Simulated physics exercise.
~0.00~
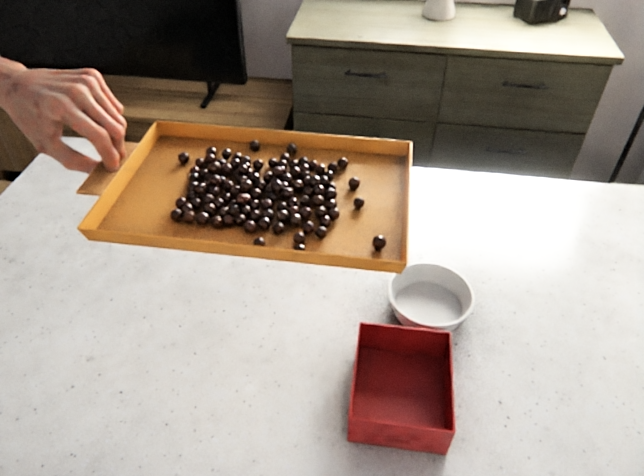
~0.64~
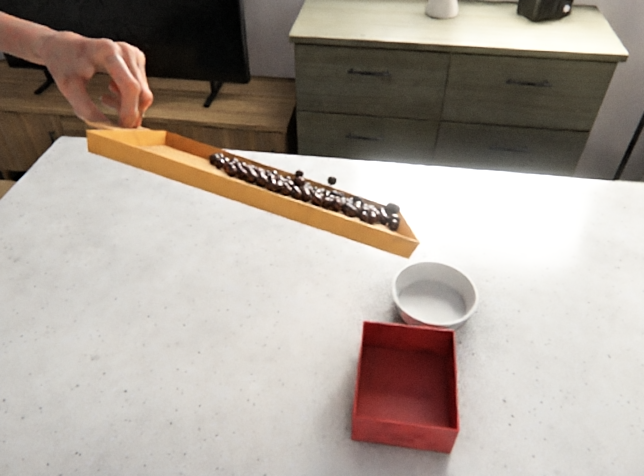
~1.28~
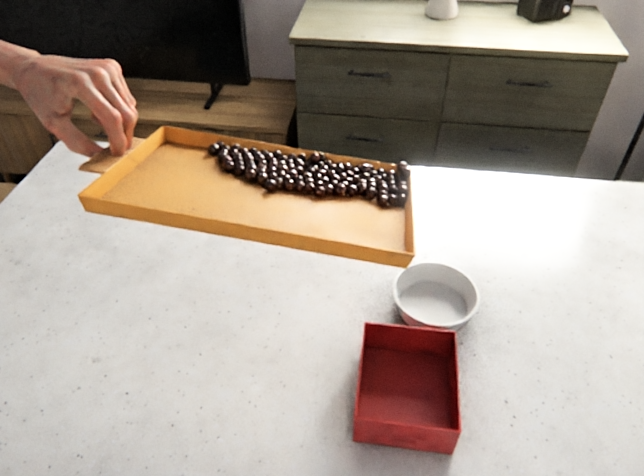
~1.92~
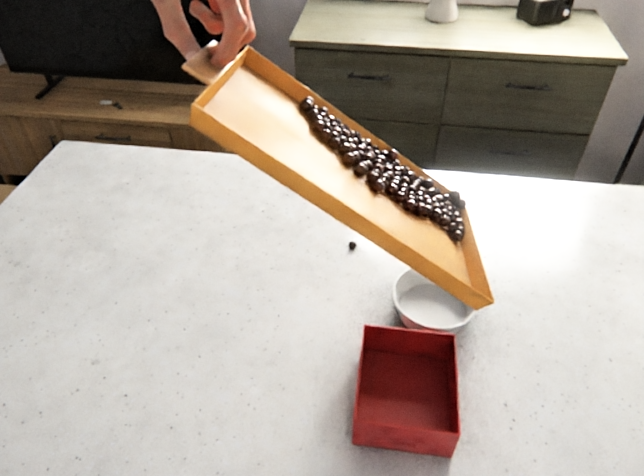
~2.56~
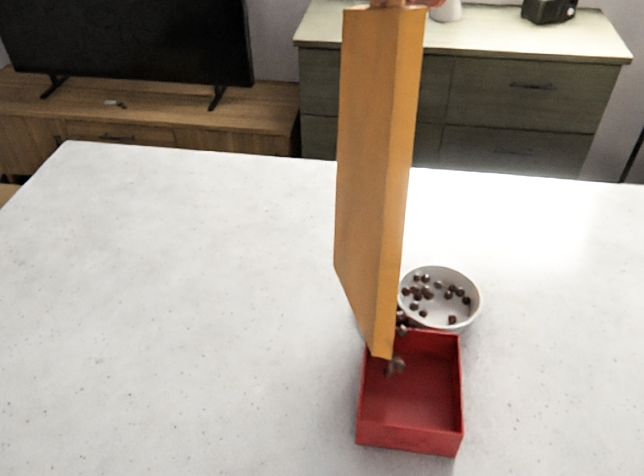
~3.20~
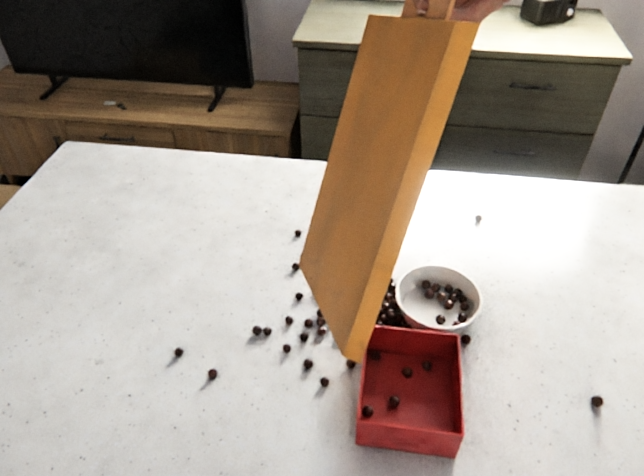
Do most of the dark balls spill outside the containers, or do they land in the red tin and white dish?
Most of them spill outside the containers, with many scattered on the table. Only a small share ends up in the white dish and even fewer in the red tin.
